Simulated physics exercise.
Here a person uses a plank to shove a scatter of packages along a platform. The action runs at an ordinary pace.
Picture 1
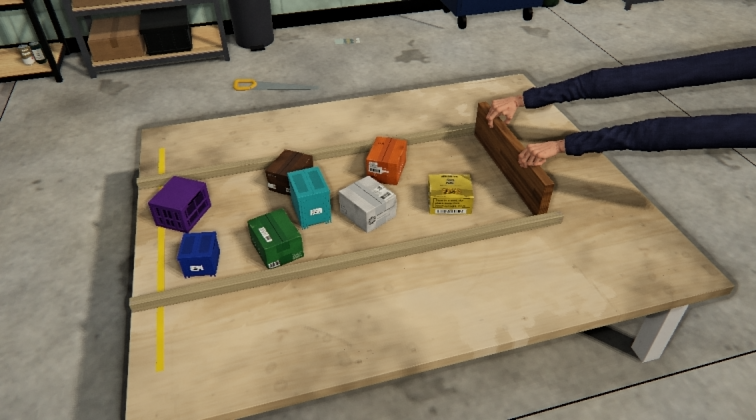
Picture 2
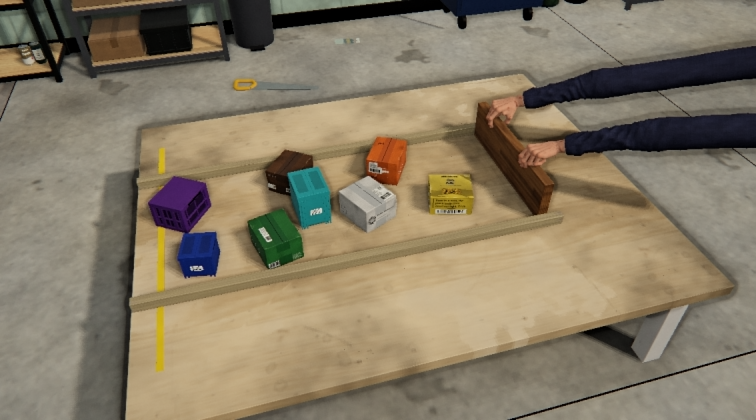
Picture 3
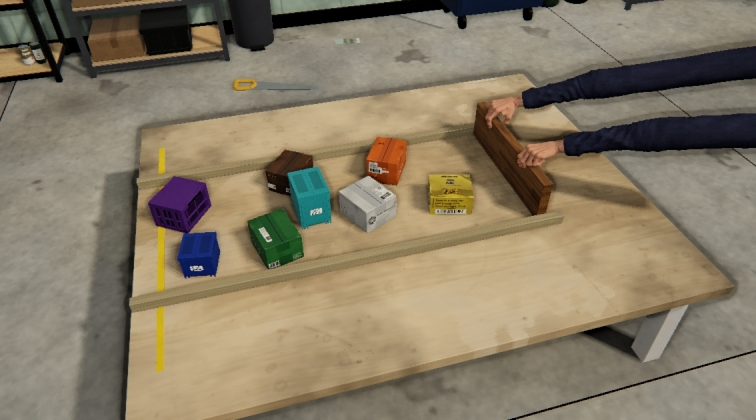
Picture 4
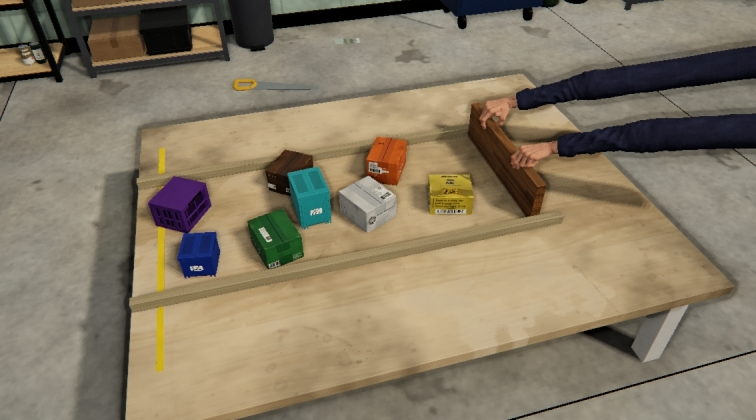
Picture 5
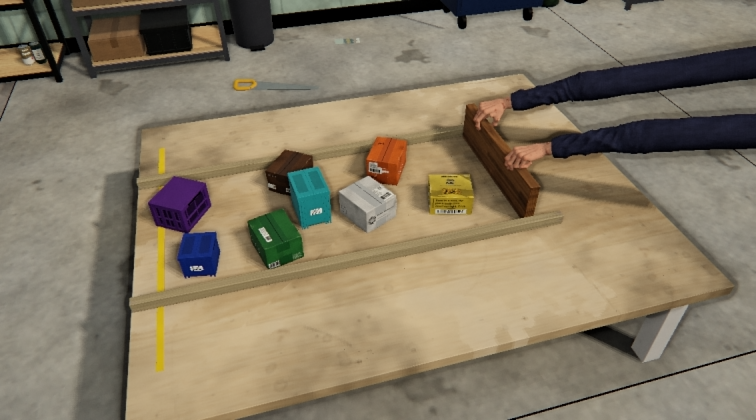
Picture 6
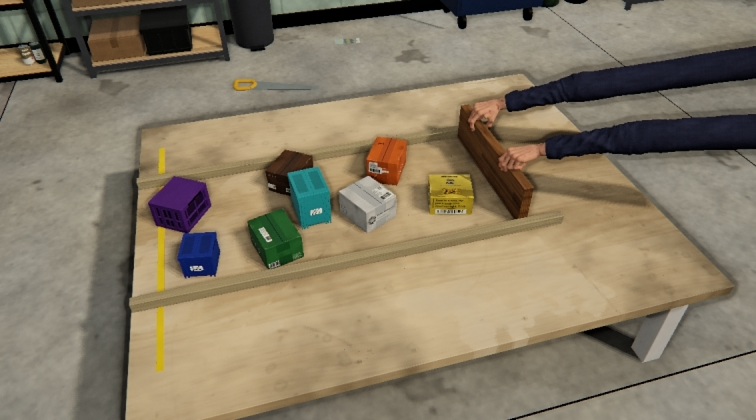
The clip shows colourful boxes and crates scattered between two rails on a wooden table while a person's hands hold a brown plank at the right, then slide it slightly left towards the yellow box, the packages staying still.
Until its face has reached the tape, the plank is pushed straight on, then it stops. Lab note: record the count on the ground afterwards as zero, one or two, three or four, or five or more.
So the tally of ones that come down is five plus, really.
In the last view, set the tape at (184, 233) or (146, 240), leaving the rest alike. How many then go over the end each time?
Per try: 6; 8.
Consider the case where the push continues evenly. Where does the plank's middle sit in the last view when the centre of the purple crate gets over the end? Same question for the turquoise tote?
The middle sits near (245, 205) for the first and near (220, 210) for the other.
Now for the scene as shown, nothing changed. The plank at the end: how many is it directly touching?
The count in contact is 2.
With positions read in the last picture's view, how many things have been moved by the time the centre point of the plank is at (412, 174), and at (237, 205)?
Counts: 3 and 8.
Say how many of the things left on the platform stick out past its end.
The figure is 2.
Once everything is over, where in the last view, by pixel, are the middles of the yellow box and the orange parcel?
You'll find the yellow box at roughly (134, 263) and the orange parcel at roughly (140, 208).
Soon after, none off yet; purple crate at rest near (181, 204); blue tote at rest near (200, 255); green parcel displaced a little near (268, 241).
In the end, the number that fall off is five or more; gone, white parcel, turquoise tote, brown box, green parcel, blue tote and purple crate.
